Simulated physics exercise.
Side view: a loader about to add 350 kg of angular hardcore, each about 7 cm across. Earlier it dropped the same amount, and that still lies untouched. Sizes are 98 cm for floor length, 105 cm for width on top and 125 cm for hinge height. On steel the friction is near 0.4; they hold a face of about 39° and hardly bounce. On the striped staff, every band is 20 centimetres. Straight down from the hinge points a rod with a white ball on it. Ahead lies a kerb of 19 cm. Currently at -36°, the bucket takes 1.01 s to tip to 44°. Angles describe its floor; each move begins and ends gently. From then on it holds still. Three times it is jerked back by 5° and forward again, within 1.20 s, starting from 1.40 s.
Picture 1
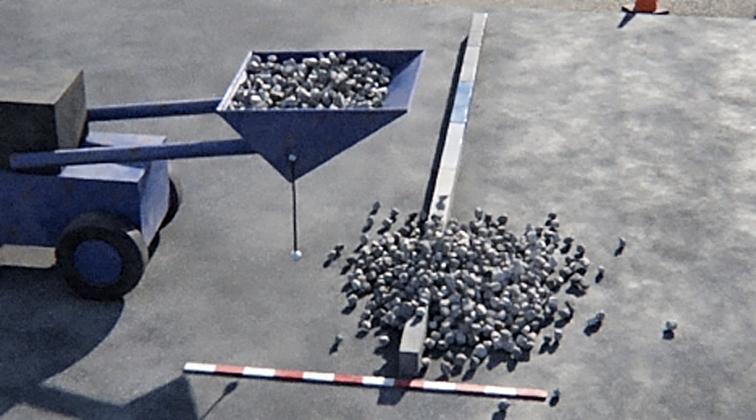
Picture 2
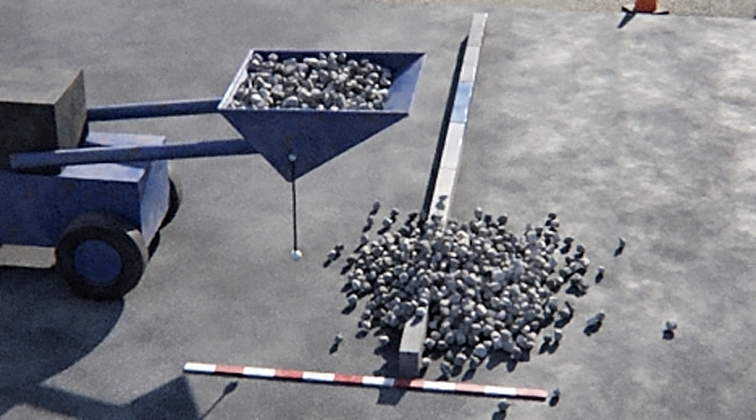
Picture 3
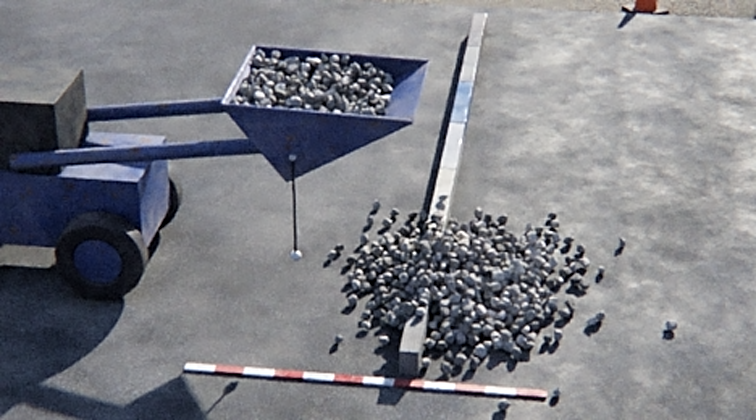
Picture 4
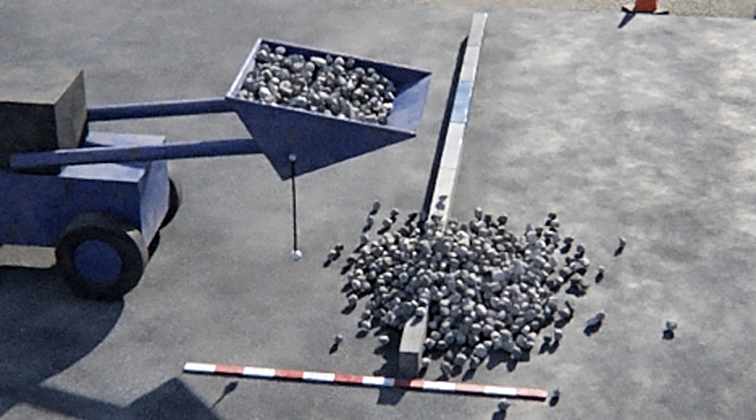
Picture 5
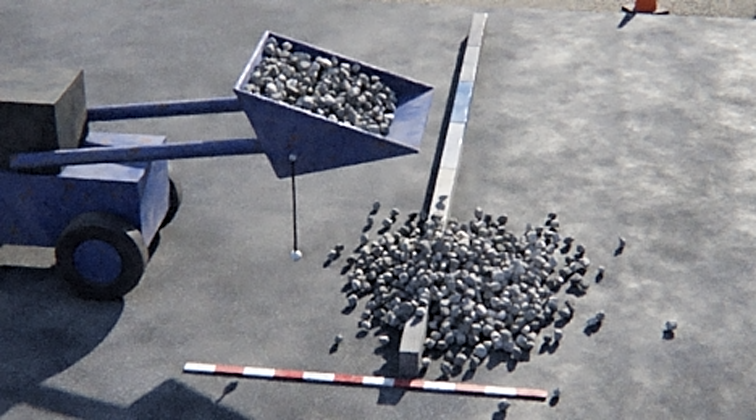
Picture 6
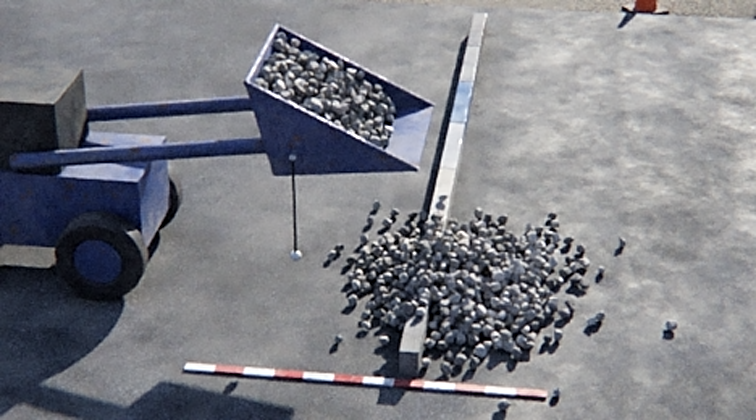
A blue loader slowly tilts its stone-filled bucket forward beside a heap of grey stones.
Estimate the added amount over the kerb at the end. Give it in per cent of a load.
Roughly 40 per cent of a load.
Then, 0.3 s after the last picture the floor is at 32°; in per cent of one load, 100 in the bucket, 27 on this side of the kerb, 73 over the kerb; the foremost stones are at (604, 283).
Then, 0.7 s after the last picture the floor is at 44°; in per cent of one load, 73 in the bucket, 54 on this side of the kerb, 73 over the kerb; the foremost stones are at (604, 283).
Then, 2.6 s after the last picture the floor is at 44°; in per cent of one load, 0 in the bucket, 87 on this side of the kerb, 113 over the kerb; the foremost stones are at (620, 294).
Then, 5.2 s after the last picture the floor is at 44°; in per cent of one load, 0 in the bucket, 87 on this side of the kerb, 113 over the kerb; the foremost stones are at (620, 294). Net gain over the kerb, 40.
